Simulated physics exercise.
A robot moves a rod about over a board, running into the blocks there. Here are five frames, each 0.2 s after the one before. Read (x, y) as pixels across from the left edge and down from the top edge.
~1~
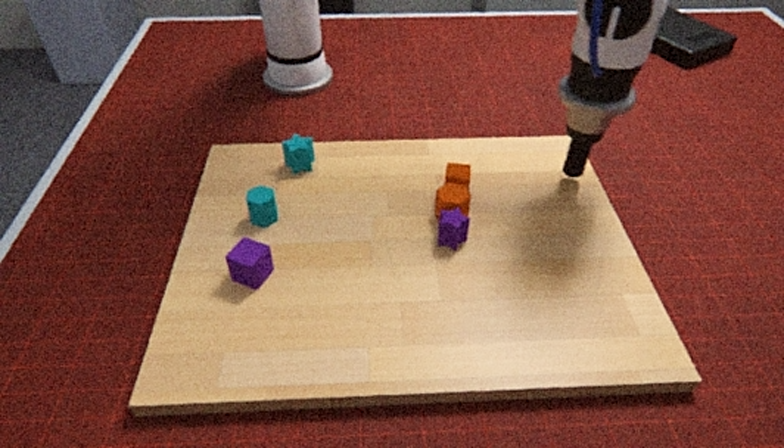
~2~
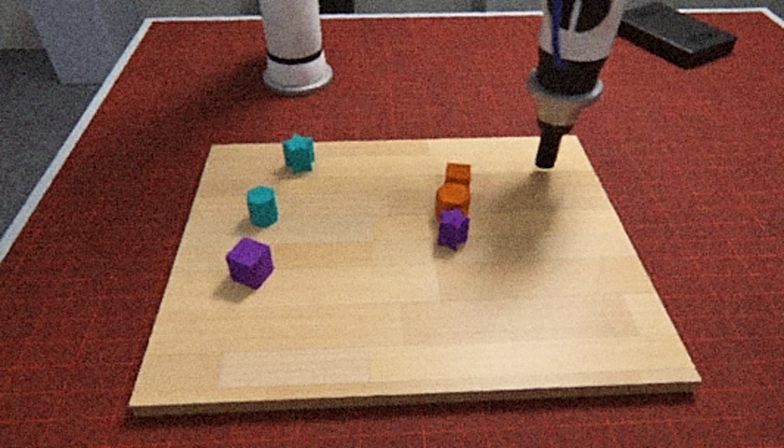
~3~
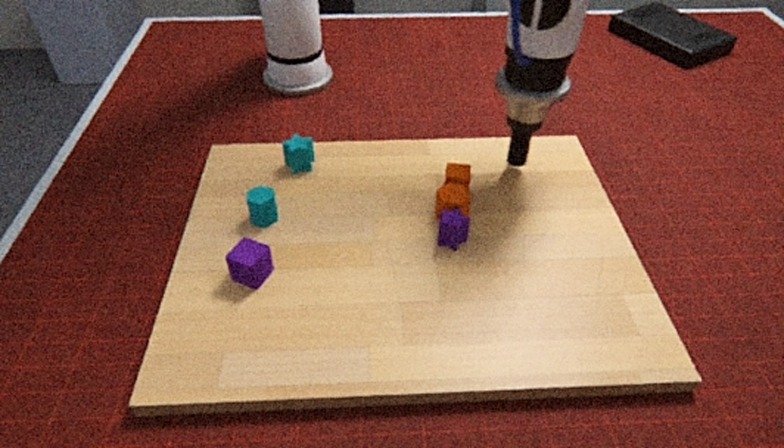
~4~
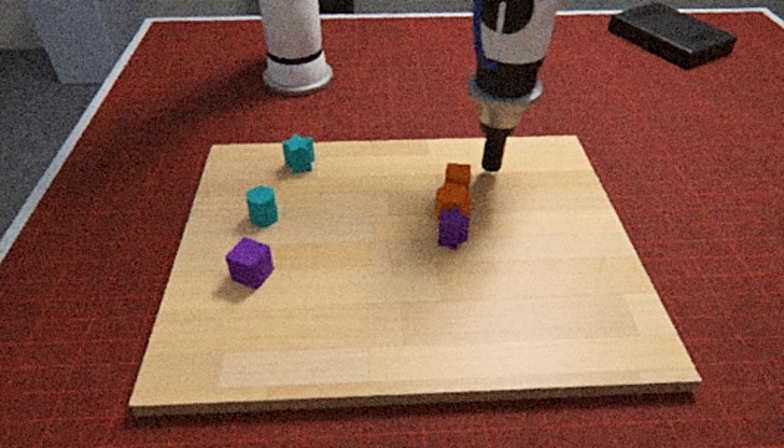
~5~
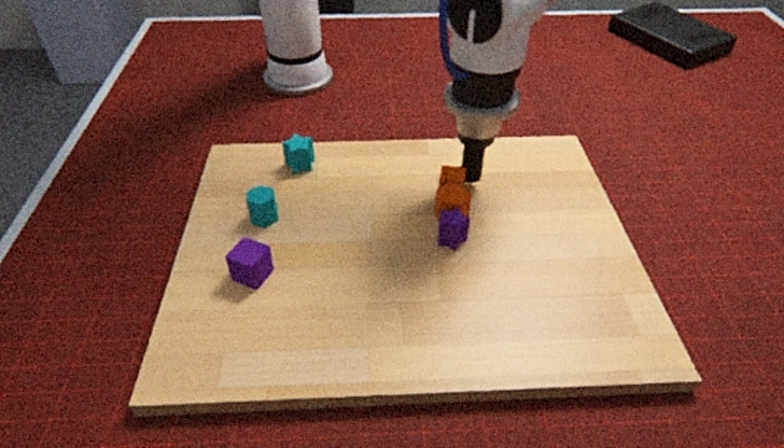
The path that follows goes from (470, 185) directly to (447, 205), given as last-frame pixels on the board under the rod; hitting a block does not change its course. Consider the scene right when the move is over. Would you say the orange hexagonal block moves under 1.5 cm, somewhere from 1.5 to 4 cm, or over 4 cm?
My prediction: Between 1.5 and 4 cm.
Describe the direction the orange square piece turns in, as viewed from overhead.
It turns round clockwise.
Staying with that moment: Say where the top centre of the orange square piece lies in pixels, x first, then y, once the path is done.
The spot you're after is about (424, 183) in the image.
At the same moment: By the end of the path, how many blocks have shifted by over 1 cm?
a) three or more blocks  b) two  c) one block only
Letter b.
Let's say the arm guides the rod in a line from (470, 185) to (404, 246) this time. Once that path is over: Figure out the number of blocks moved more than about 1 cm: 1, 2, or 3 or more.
Three or more blocks move.
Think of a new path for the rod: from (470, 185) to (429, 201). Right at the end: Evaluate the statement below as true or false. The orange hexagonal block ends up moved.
That statement is accurate.
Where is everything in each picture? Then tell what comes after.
Rod tip at (573, 172); block tops, orange square piece at (458, 170); purple star-shaped block at (454, 217); orange hexagonal block at (454, 192), in the first picture.
Rod at (545, 164); blocks unchanged, in the second picture.
Rod at (516, 161); blocks unchanged, in the third picture.
Rod at (491, 167); blocks unchanged, in the fourth picture.
Rod at (471, 177); orange square piece at (453, 173); purple star-shaped block at (454, 217); orange hexagonal block at (454, 192), in the fifth picture.
The first path, step by step. Halfway along, rod at (459, 187); orange square piece at (437, 180), turned 20° clockwise; purple star-shaped block at (454, 219); orange hexagonal block at (449, 200), turned 35° anticlockwise.
At the end, rod at (447, 197); orange square piece at (424, 183), turned 60° clockwise; purple star-shaped block at (454, 220); orange hexagonal block at (448, 201), turned 35° anticlockwise.
